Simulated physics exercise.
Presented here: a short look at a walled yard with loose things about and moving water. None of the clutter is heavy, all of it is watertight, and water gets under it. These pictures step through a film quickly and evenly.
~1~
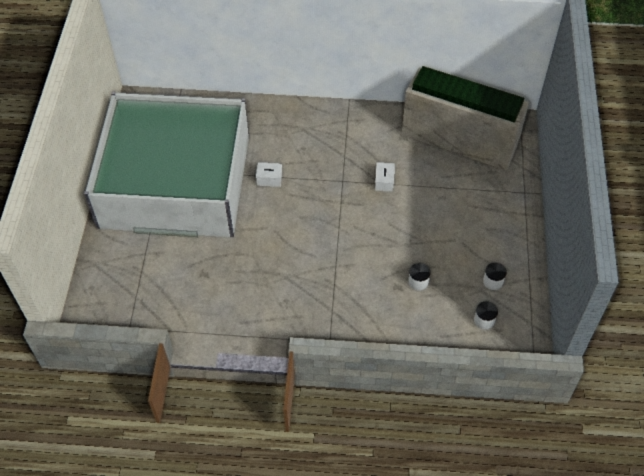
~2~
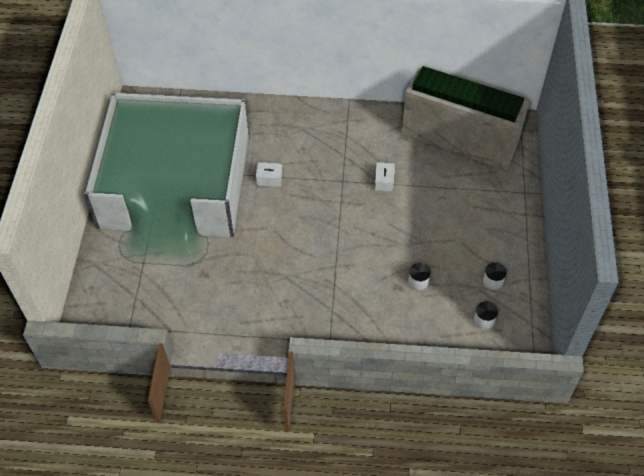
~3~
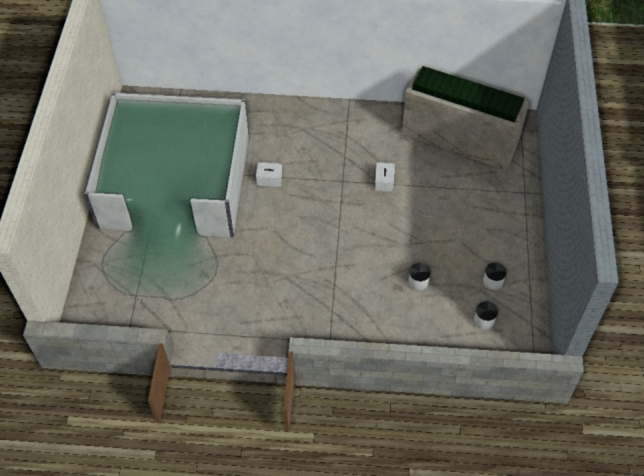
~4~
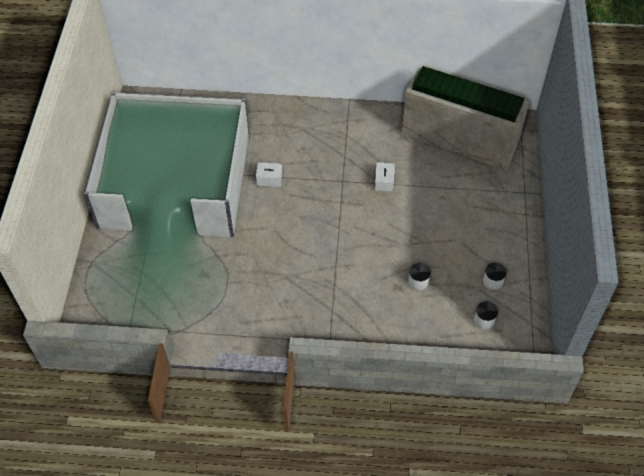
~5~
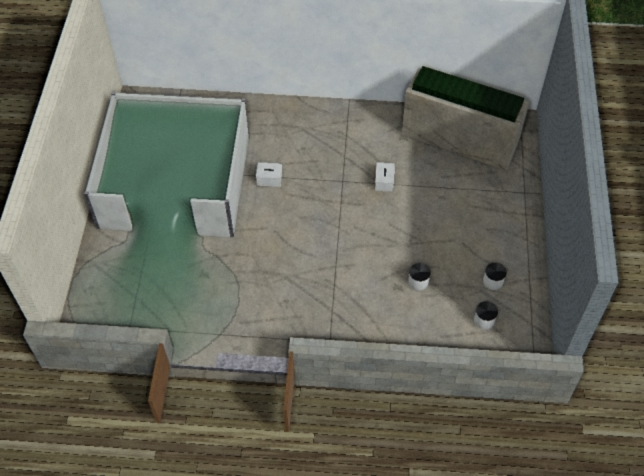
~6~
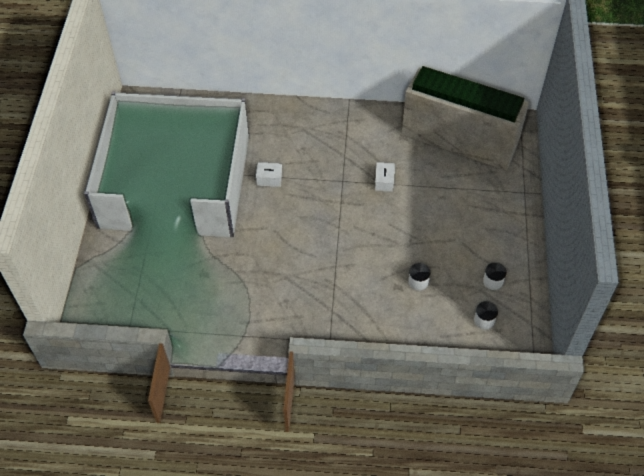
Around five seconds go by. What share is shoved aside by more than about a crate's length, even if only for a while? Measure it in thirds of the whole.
Below a third.
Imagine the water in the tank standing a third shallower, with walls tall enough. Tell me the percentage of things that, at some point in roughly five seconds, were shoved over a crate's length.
Roughly 0 per cent of them.
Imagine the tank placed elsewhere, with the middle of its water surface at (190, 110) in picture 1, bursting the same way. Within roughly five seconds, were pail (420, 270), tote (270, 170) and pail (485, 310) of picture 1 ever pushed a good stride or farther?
Results in order: Never that far / never that far / made it that far.
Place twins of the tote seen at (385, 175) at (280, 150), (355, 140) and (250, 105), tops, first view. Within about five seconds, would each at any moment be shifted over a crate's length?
One by one: Hardly budges; hardly budges; hardly budges.
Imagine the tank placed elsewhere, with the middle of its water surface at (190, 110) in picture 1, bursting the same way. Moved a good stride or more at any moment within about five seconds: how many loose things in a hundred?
About 20 %.
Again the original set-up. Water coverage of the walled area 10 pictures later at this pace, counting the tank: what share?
Roughly 30 %.
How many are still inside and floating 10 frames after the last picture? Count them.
Number: 0.
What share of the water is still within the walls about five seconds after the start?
That comes to roughly 72 parts in a hundred.
A moment on, 0 of 5 are well off their spots; 0 afloat.
Next, 0 of 5 are well off their spots; 0 afloat.
Later, 0 of 5 are well off their spots; 0 afloat.
In the end, 1 of 5 are well off their spots, and 1 have been at some point; 1 afloat.
